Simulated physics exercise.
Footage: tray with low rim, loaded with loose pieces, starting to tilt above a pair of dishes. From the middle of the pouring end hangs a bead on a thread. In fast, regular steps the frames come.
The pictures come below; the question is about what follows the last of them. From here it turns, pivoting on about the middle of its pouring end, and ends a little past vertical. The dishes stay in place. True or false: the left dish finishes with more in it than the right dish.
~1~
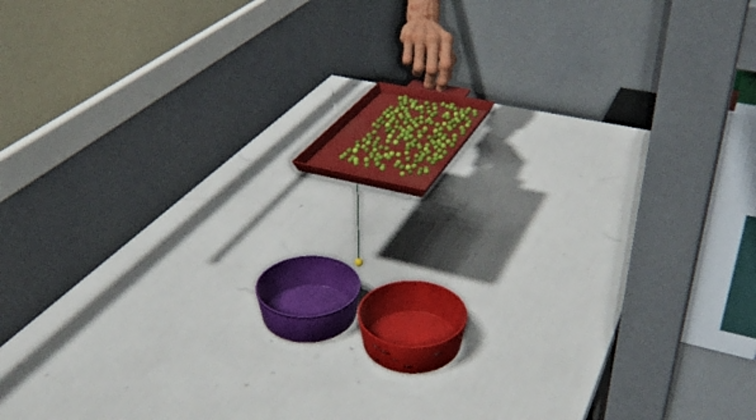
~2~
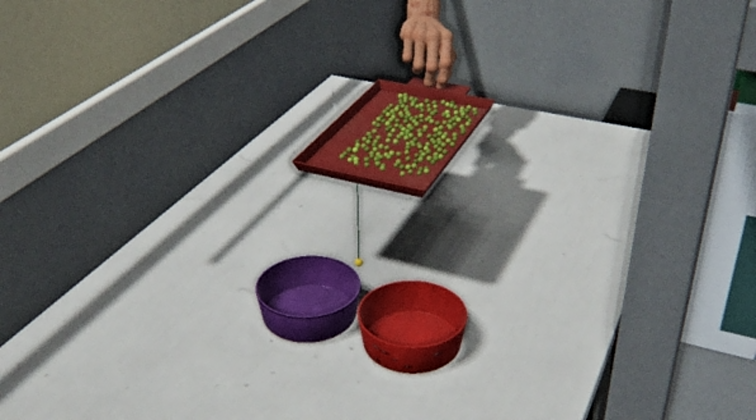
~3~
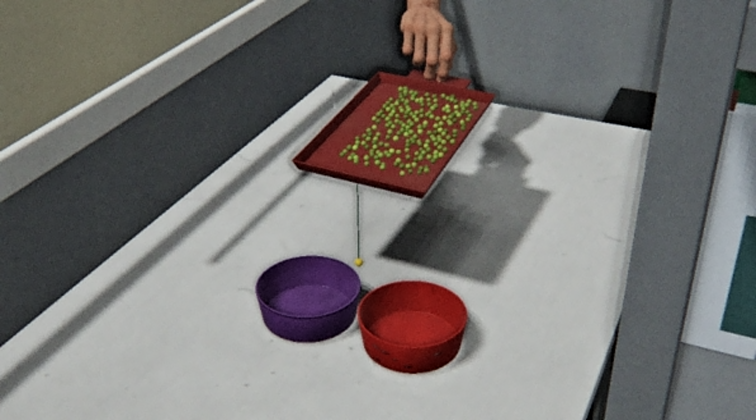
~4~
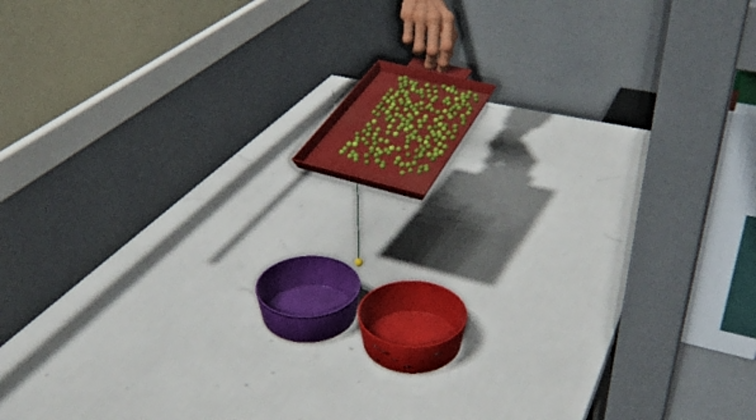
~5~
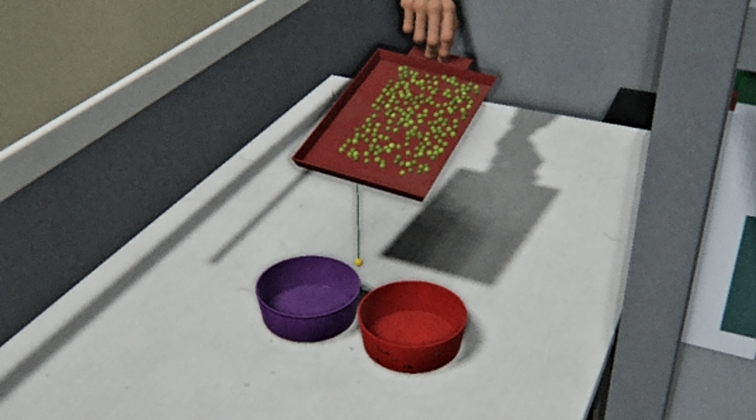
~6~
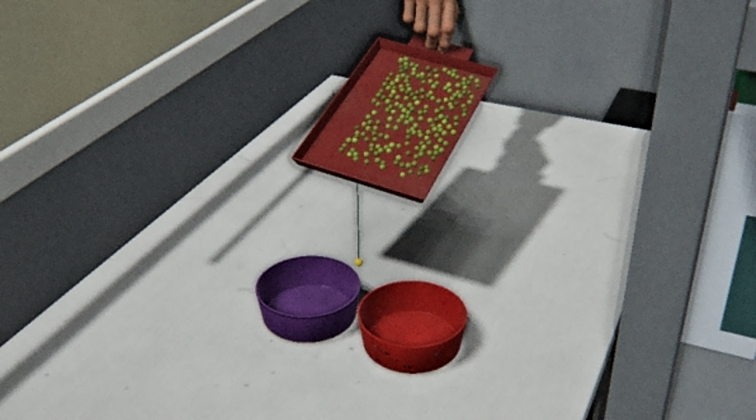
False; the right dish has more.
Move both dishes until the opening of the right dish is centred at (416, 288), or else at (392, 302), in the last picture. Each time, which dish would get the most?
Result for the first try: The dish on the right side; for the second: The dish on the right side.
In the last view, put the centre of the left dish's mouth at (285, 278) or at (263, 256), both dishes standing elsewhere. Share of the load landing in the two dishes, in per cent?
First try: Around 90 percent; second try: Around 30 percent.
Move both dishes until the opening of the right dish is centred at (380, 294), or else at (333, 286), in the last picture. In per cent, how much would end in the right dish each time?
Roughly 90% the first time and 0% the second time.
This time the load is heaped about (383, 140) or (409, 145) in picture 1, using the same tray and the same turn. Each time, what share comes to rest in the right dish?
Around 90 then around 100 per cent.
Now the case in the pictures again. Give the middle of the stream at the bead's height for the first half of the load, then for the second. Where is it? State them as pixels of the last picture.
Near (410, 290) to start, and near (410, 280) afterwards.
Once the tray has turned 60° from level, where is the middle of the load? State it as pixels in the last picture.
Somewhere near pixel (411, 203).
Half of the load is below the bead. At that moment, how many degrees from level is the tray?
About 85°.
Soon after the last picture, tray tipped steeply; about two thirds on the tray; about a quarter in the right dish; a small part in the air.
A little later, tray tipped right over; nearly all in the right dish; a stray few in the left dish; a stray few outside both; a stray few in the air.
Later still, tray tipped past a quarter turn; nearly all in the right dish; a stray few in the left dish; a stray few outside both.
At rest, tray tipped past a quarter turn; nearly all in the right dish; a stray few in the left dish; a stray few outside both.
